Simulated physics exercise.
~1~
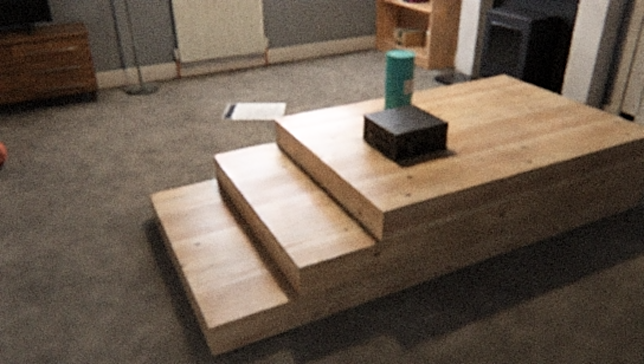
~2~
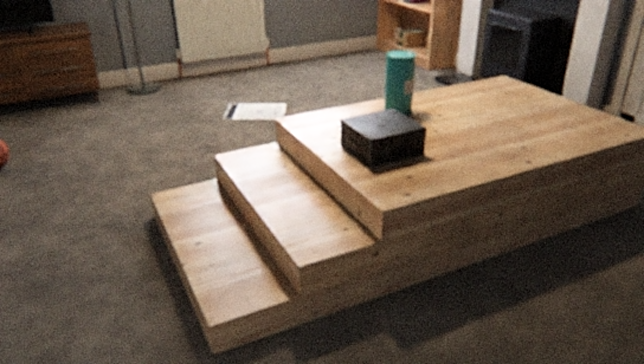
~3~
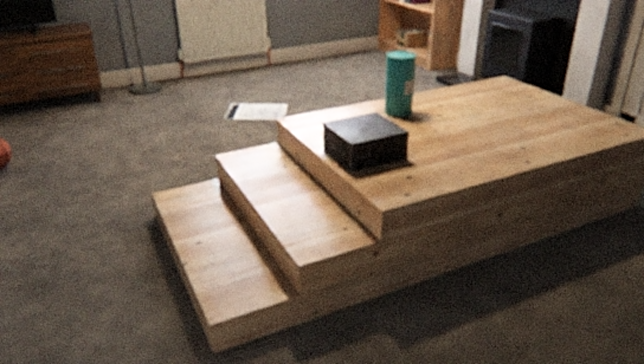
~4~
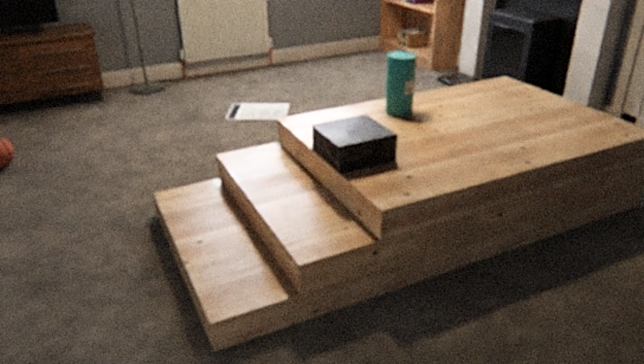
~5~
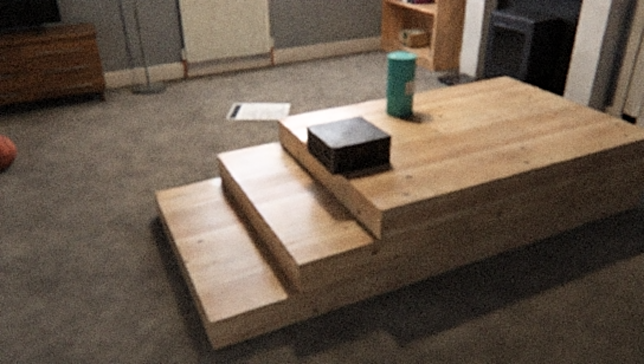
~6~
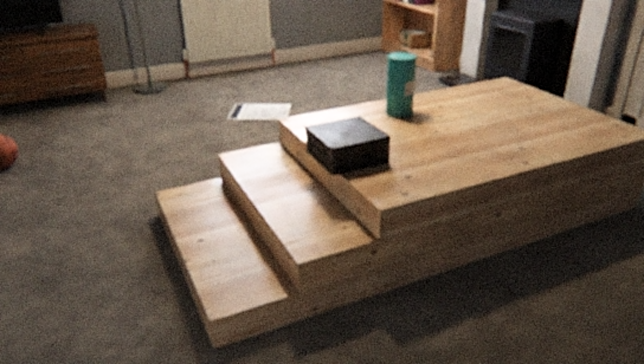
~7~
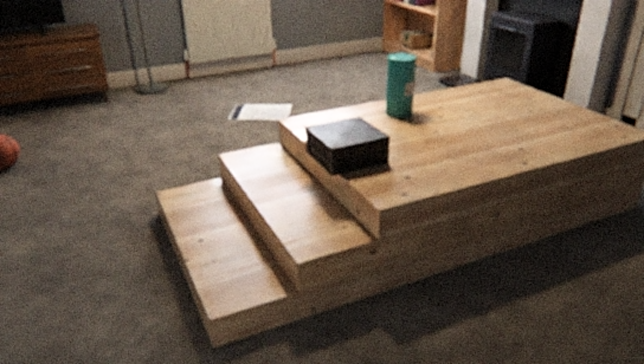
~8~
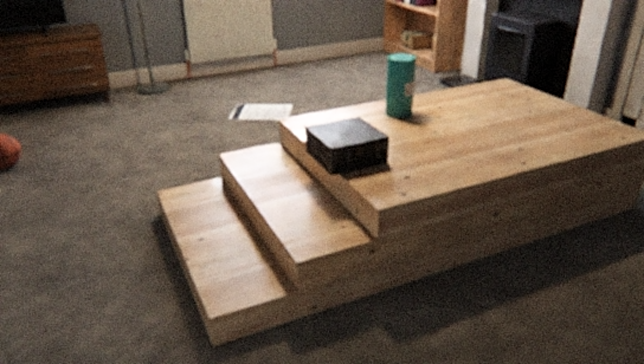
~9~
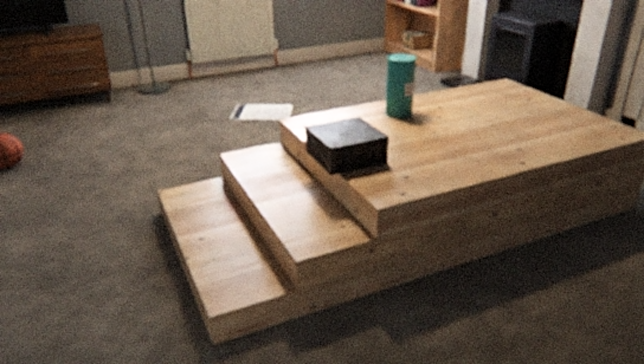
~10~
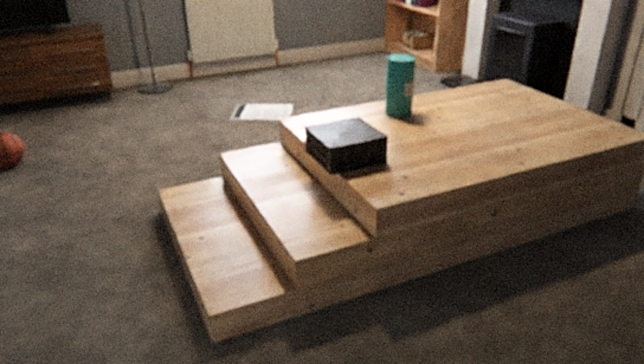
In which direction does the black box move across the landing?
The black box moves to the left, towards the edge above the steps.
